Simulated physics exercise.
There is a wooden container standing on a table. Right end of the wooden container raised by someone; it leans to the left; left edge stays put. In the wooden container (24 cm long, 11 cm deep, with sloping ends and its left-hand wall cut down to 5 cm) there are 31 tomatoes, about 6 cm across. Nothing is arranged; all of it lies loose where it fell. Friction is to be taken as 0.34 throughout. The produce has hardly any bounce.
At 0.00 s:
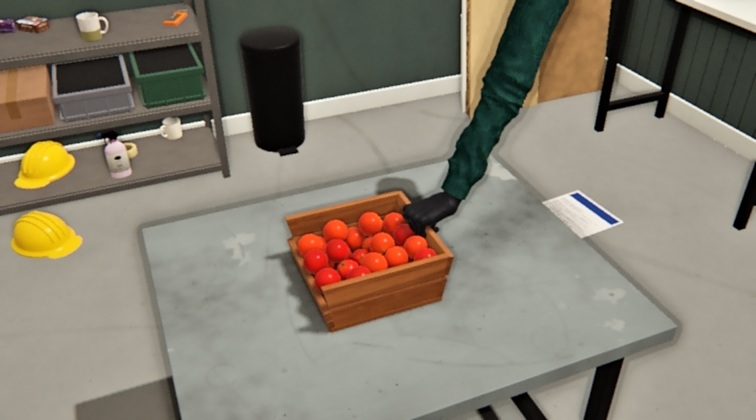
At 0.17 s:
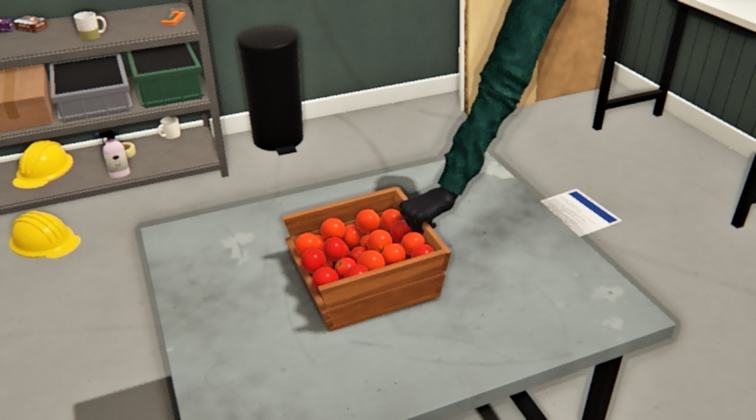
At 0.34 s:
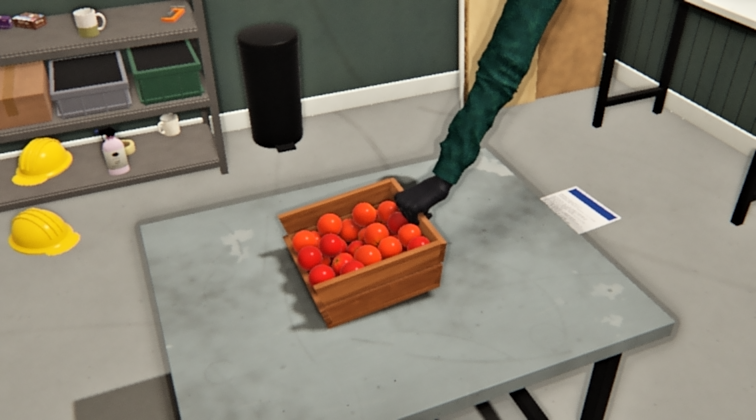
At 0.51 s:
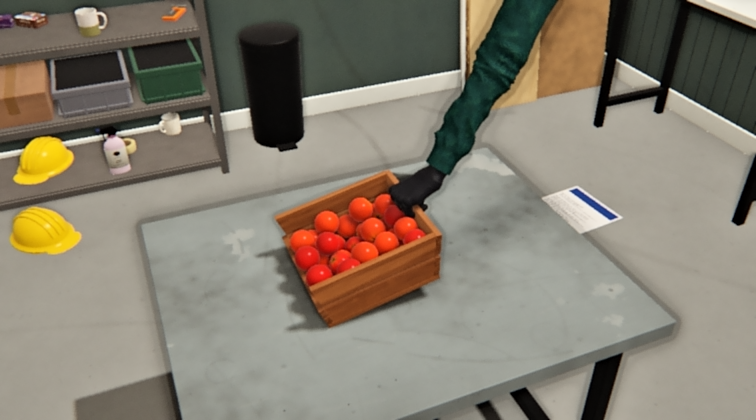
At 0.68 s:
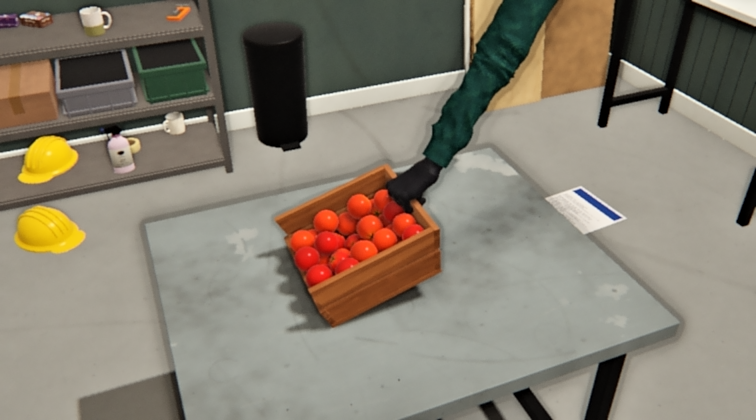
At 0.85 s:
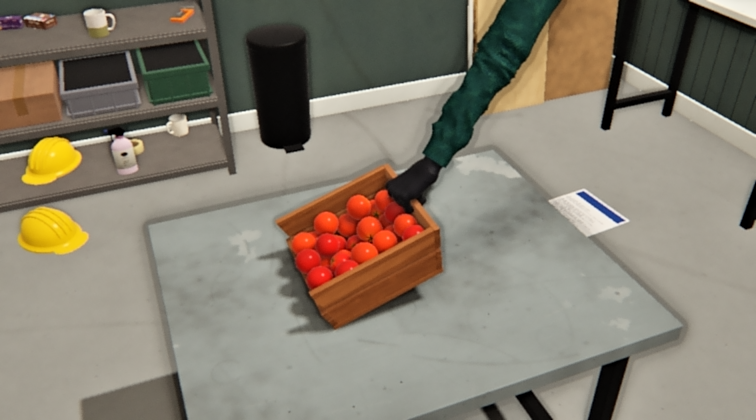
A wooden crate of red tomatoes tilts slightly leftward as a gloved hand raises its right end.
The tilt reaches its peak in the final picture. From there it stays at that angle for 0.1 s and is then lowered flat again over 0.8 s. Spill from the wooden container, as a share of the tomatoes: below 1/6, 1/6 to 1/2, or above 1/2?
It is going to drop under one in six of its pieces.
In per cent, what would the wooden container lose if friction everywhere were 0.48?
Wooden container 0 per cent.
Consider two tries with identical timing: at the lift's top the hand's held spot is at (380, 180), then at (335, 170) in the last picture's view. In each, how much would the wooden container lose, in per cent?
The wooden container would lose 30 per cent in the first try and 50 per cent in the second.
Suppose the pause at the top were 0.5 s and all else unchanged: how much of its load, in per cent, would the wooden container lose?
The wooden container would shed 0 percent of its load.
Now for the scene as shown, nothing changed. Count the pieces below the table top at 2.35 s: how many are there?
Number of pieces - roughly 0.
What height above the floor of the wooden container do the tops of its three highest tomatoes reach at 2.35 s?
It stands close to 10 cm high.
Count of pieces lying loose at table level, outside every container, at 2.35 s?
I'd put it at close to 0.
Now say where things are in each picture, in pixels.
In the first picture (places track the rim corner closest to us here), wooden container (322, 289); tipped 0°; all still inside.
The second picture shows wooden container (319, 289); tipped 2°.
The third picture shows wooden container (314, 288); tipped 6°.
The fourth picture shows wooden container (310, 289); tipped 12°.
The fifth picture shows wooden container (309, 291); tipped 16°.
The sixth picture shows wooden container (310, 294); tipped 18°; all still inside.
After 1.09 s, tilt 17°; the wooden container has all 31.
After 1.39 s, tilt 8°; the wooden container has all 31.
After 1.81 s, tilt 0°; the wooden container has all 31.
Outcome (at 2.35 s), the wooden container has all 31. Asked share, 0 of 31, 0 per cent.
